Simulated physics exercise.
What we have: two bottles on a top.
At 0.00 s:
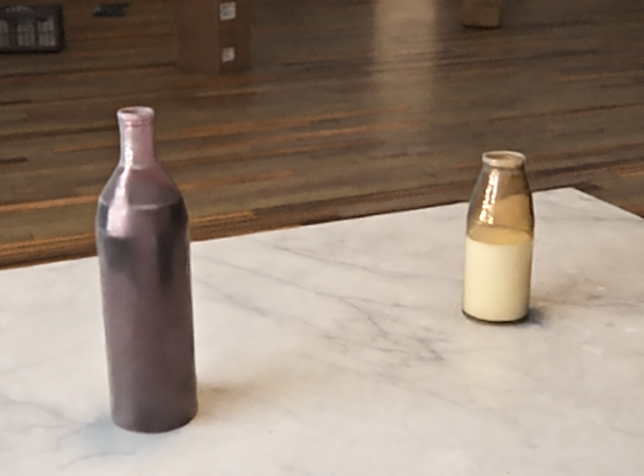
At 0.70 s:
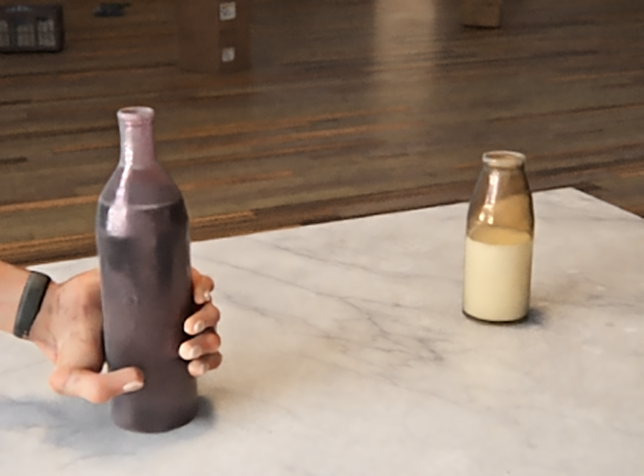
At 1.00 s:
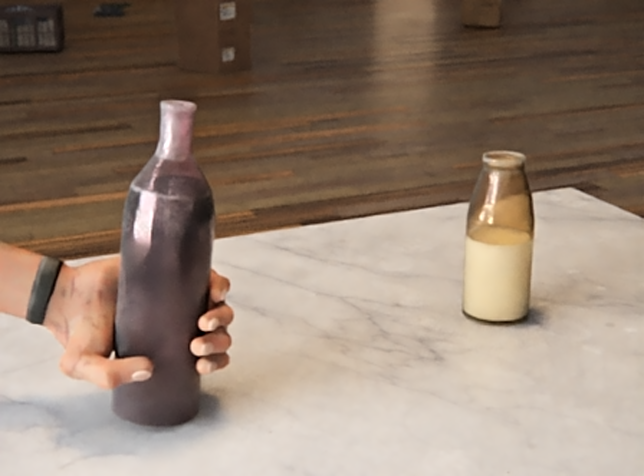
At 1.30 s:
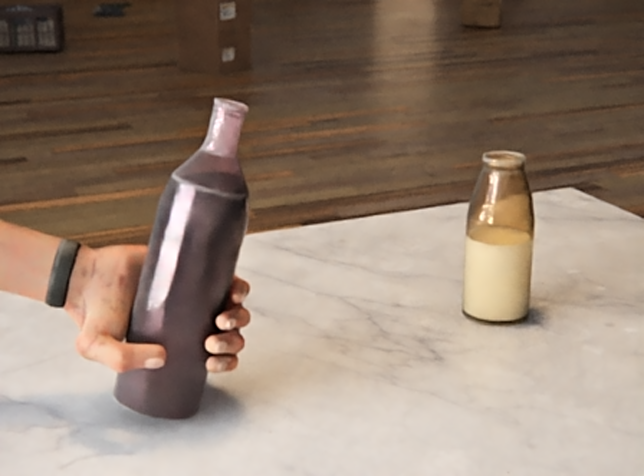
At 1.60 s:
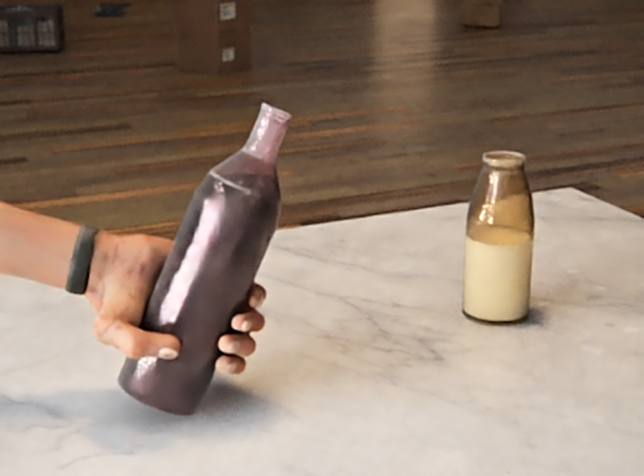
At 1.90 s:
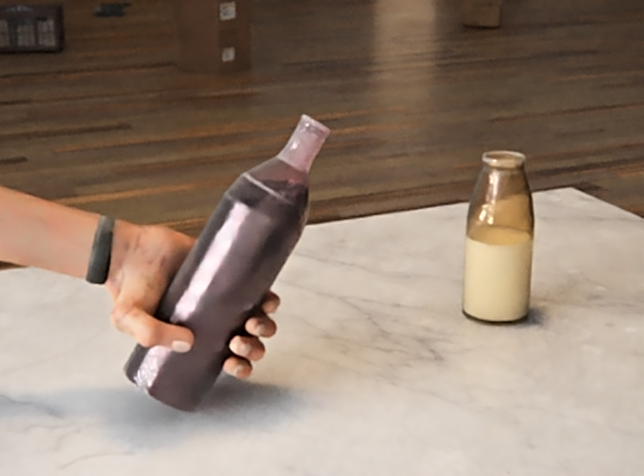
A hand grips the dark left bottle and tilts it rightward, while the other stays still.
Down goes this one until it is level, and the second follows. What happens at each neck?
The left one leaks and the right one leaks.
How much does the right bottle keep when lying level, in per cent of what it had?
Some 30 per cent.
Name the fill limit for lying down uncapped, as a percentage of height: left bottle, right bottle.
Roughly 26 per cent, then 16 per cent.
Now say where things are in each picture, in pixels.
The first picture shows both stand upright; left bottle (146, 266) about three quarters full, open; right bottle (500, 233) about half full, open.
The second picture shows a hand takes the left bottle; left bottle about three quarters full, surface at (141, 194); right bottle about half full, surface at (500, 236).
In the third picture, the left bottle is being lowered; left bottle (166, 258) about three quarters full; right bottle (500, 233) about half full.
In the fourth picture, the left bottle is being lowered; left bottle about three quarters full, surface at (212, 181); right bottle about half full, surface at (500, 236).
In the fifth picture, the left bottle is being lowered; left bottle (218, 252) tipped 25°; right bottle (500, 233) about half full.
In the sixth picture, the left bottle is being lowered; left bottle (240, 254) tipped 35°, open; right bottle about half full, surface at (500, 236), open.
After 2.6 s, the left bottle is nearly down; left bottle, all still inside.
After 3.6 s, the left bottle lies flat; left bottle, a puddle at its mouth.
After 6.5 s, both lie flat; left bottle, a puddle at its mouth; right bottle, a puddle at its mouth.
